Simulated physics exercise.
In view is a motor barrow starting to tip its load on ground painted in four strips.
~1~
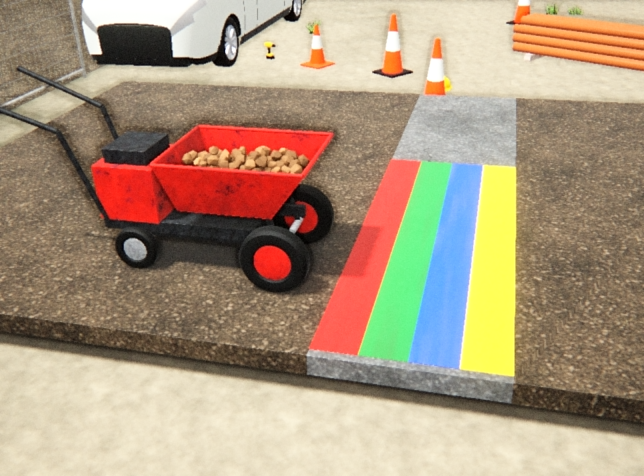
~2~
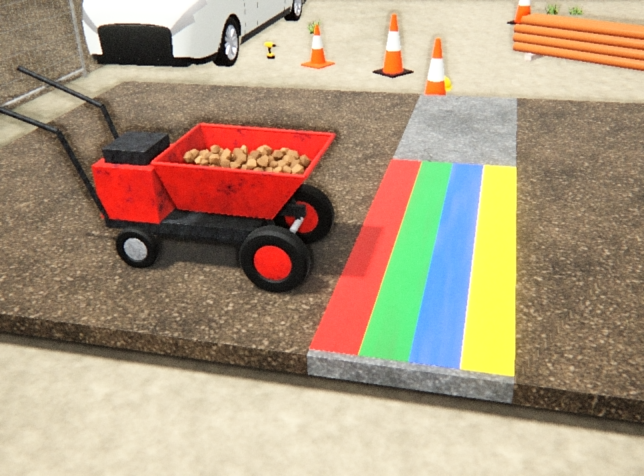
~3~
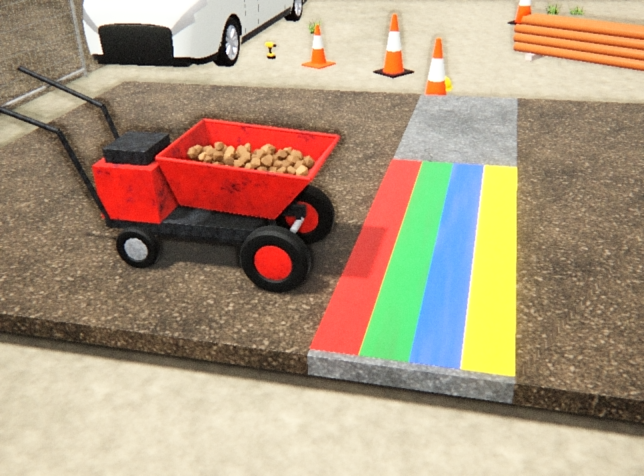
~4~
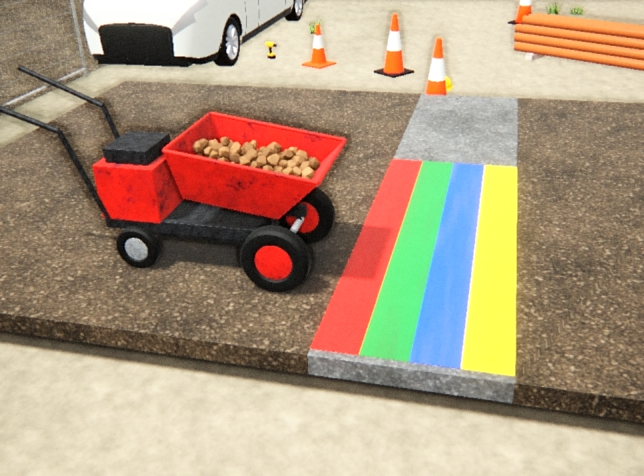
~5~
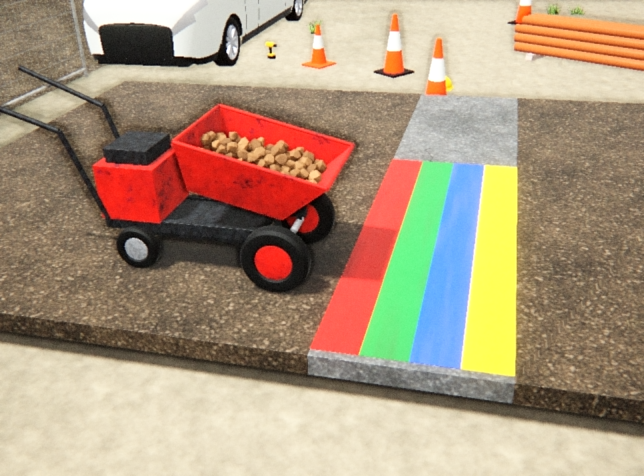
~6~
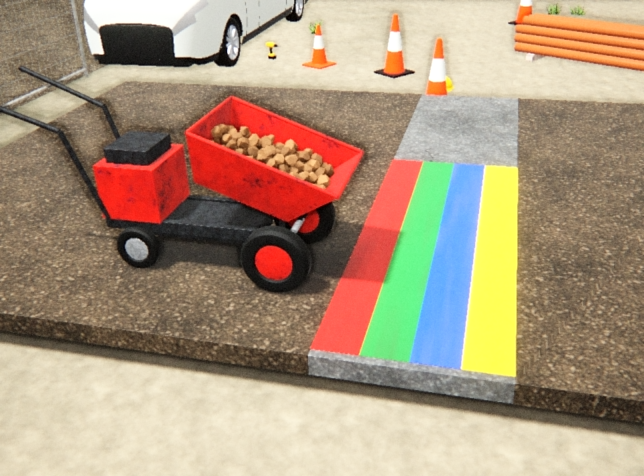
The video shows a red motor barrow loaded with brown clods standing beside red, green, blue and yellow strips painted on the ground, as its skip gradually tilts forward to the right while the wheels stay in place.
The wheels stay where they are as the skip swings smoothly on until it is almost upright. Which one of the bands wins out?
Green wins out.
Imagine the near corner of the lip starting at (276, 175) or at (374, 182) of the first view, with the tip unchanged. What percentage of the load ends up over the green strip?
30 % and 0 %.
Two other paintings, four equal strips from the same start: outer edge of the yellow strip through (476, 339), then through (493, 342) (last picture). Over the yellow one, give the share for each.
20 % and 10 %.
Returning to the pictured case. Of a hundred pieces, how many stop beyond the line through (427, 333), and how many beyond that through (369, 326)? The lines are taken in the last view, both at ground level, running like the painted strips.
About 30 and 80 %.
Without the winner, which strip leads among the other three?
The answer is that blue strip.
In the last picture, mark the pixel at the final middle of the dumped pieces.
Roughly pixel (431, 276).
Soon, skip tipped steeply; all in the skip.
A while on, skip tipped right over; most in the skip; about a quarter over the green strip; a stray few over the blue strip.
Towards the end, skip tipped right over; about a quarter in the skip; about a third over the green strip; about a quarter over the blue strip; a small part over the yellow strip; a stray few off the paint.
Finally, skip tipped right over; about a quarter in the skip; none over the red strip; about a third over the green strip; about a quarter over the blue strip; a small part over the yellow strip; a small part off the paint.
